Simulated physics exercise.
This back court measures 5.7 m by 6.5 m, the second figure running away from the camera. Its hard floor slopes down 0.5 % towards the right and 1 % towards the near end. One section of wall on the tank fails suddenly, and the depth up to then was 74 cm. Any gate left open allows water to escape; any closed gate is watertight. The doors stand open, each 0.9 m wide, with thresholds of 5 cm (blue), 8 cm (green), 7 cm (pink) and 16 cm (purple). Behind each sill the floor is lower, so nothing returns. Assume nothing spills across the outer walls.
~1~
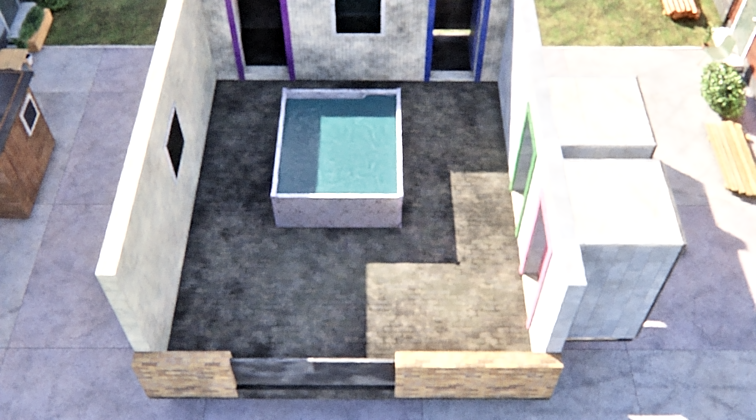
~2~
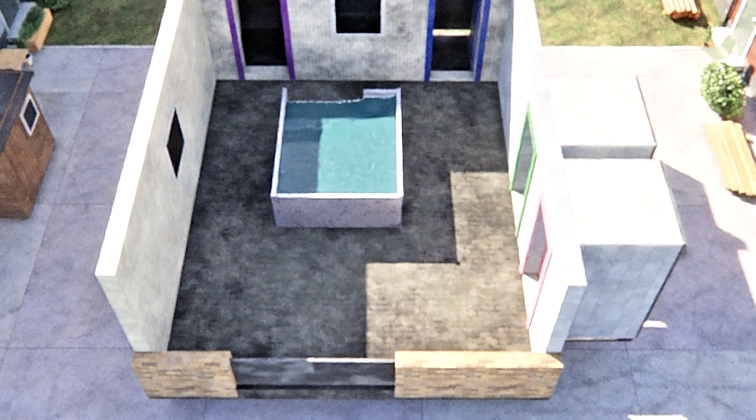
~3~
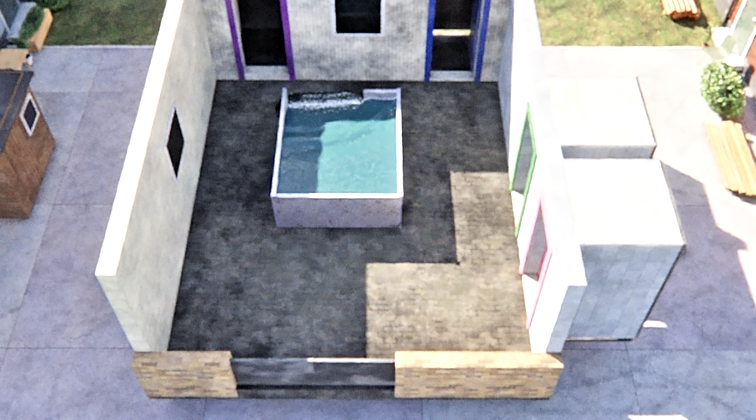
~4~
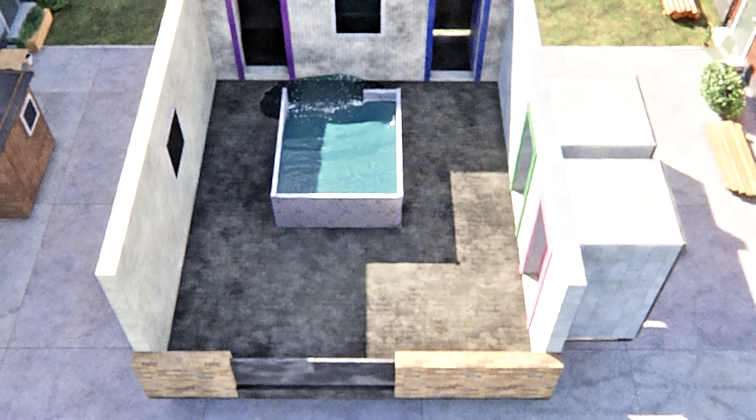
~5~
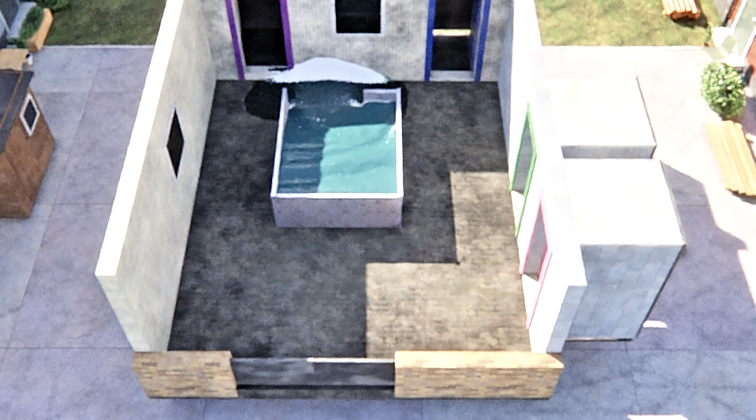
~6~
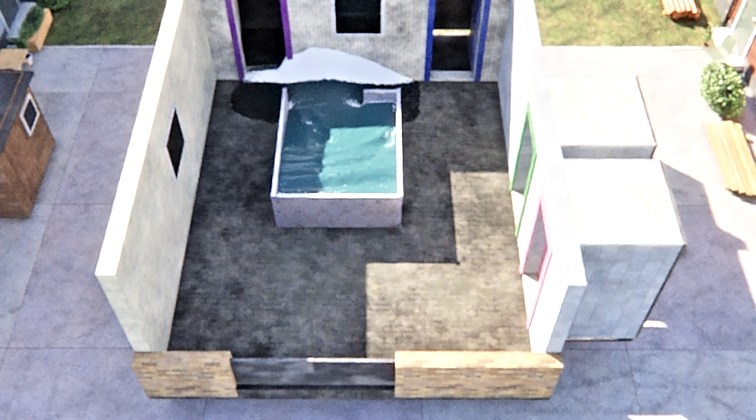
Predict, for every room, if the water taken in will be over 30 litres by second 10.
In order: The blue door overruns the limit; the green door stops short of the limit; the pink door overruns the limit; the purple door overruns the limit.
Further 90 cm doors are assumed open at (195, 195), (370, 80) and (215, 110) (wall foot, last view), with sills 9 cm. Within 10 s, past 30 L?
The first one doesn't reach it, the second one exceeds it, and the third one exceeds it.
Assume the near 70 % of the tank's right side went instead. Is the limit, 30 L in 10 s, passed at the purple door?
Note: Purple door, short of the limit.
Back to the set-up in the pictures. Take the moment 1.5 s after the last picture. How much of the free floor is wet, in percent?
I'd guess around 35 %.
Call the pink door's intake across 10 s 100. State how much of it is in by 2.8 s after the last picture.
Estimate: Around 0 per cent.
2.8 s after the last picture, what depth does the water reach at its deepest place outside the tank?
About 33 cm at most.
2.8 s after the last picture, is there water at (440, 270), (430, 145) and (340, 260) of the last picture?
The first point is not yet hit, the second is awash and the third is not yet hit.
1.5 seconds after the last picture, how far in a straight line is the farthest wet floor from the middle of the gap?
It's close to 3.6 metres.
Then, 0.7 s after the last picture water covers 20 % of the floor and is deepest (55 cm) near (314, 86); blue door 8 cm at the sill, 0 L in, green door not reached, pink door not reached, purple door 31 cm at the sill, 21 L in.
Then, 1.5 s after the last picture water covers 35 % of the floor and is deepest (52 cm) near (217, 80); blue door 8 cm at the sill, 2 L in, green door not reached, pink door not reached, purple door 29 cm at the sill, 85 L in.
Then, 2.8 s after the last picture water covers 65 % of the floor and is deepest (33 cm) near (226, 80); blue door 7 cm at the sill, 8 L in, green door 9 cm at the sill, 0 L in, pink door 4 cm at the sill, 0 L in, purple door 24 cm at the sill, 149 L in.
Then, 5.3 s after the last picture water covers 95 % of the floor and is deepest (22 cm) near (364, 375); blue door 9 cm at the sill, 42 L in, green door 6 cm at the sill, 1 L in, pink door 4 cm at the sill, 0 L in, purple door 17 cm at the sill, 184 L in.
Then, 9.3 s after the last picture water covers 100 % of the floor and is deepest (18 cm) near (470, 376); blue door 5 cm at the sill, 69 L in, green door 8 cm at the sill, 2 L in, pink door 16 cm at the sill, 102 L in, purple door 8 cm at the sill, 185 L in.
